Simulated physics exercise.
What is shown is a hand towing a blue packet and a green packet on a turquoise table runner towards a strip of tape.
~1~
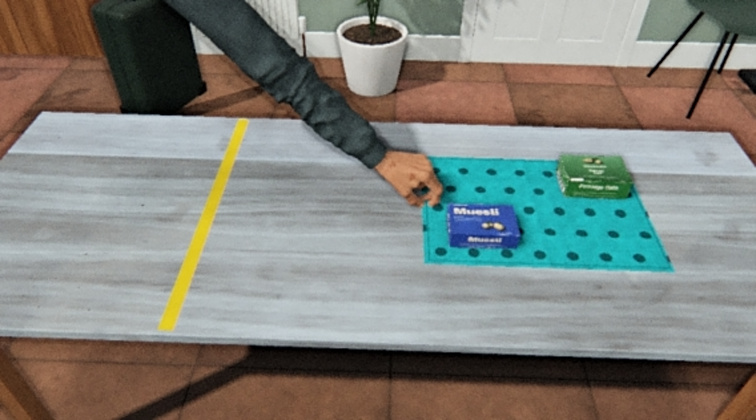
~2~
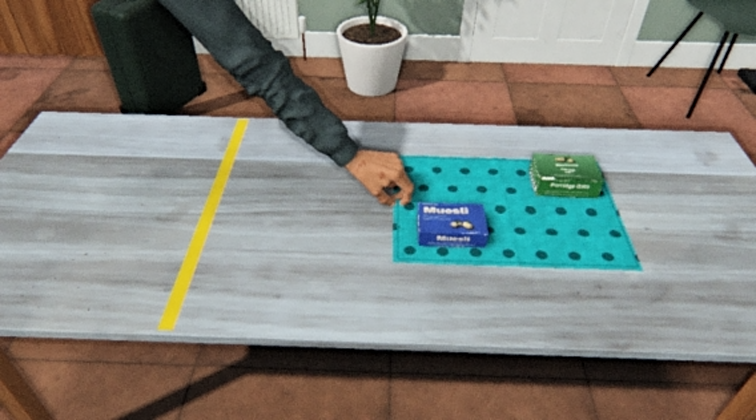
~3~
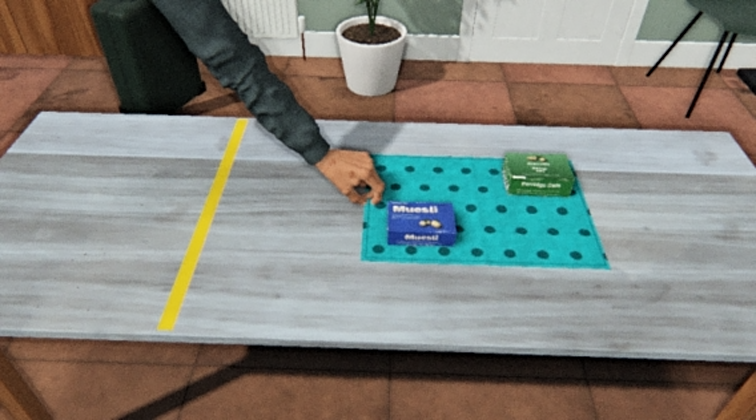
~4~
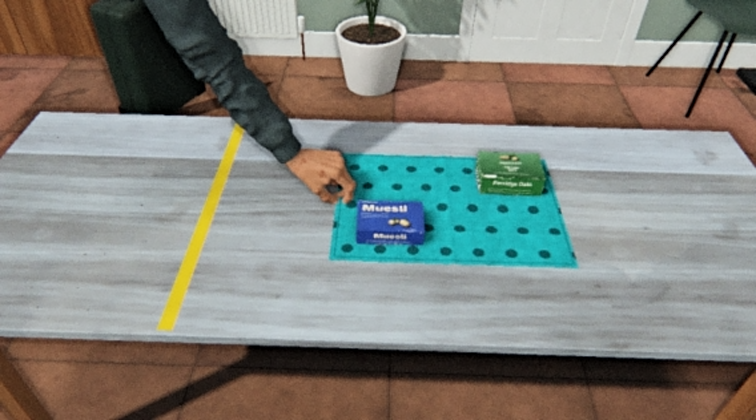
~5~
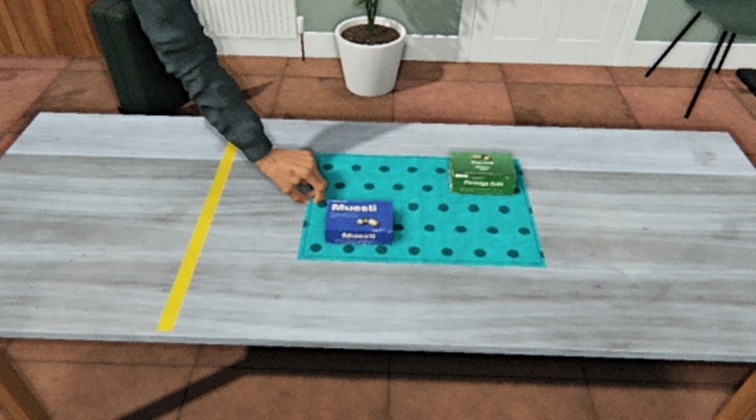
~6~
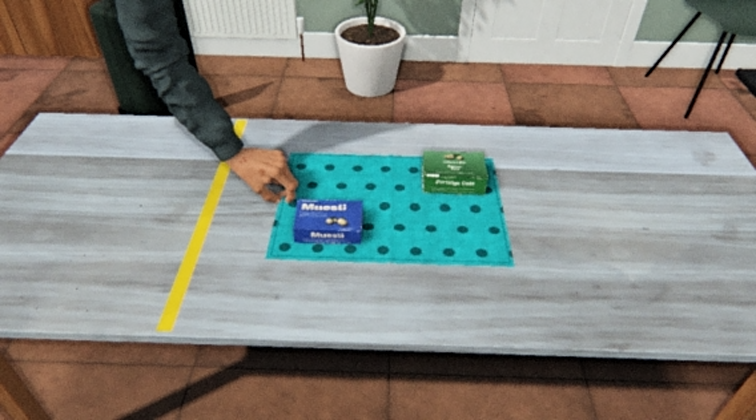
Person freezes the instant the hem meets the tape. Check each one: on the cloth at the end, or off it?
At the end, the blue packet is off the cloth, the green packet is on the cloth.
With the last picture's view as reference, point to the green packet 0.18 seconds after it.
Around (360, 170).
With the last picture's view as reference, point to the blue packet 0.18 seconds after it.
(227, 219).
Then, 0.07 s after the last picture, hem short of the tape; blue packet on the cloth near (287, 220); green packet on the cloth near (415, 171).
Then, 0.18 s after the last picture, hem at the tape; blue packet on the cloth near (227, 218); green packet on the cloth near (360, 170).
At rest, hem at the tape; blue packet ahead of the hem near (166, 218); green packet on the cloth near (314, 168). The blue packet slides clear of the cloth and the green packet keeps its seat.
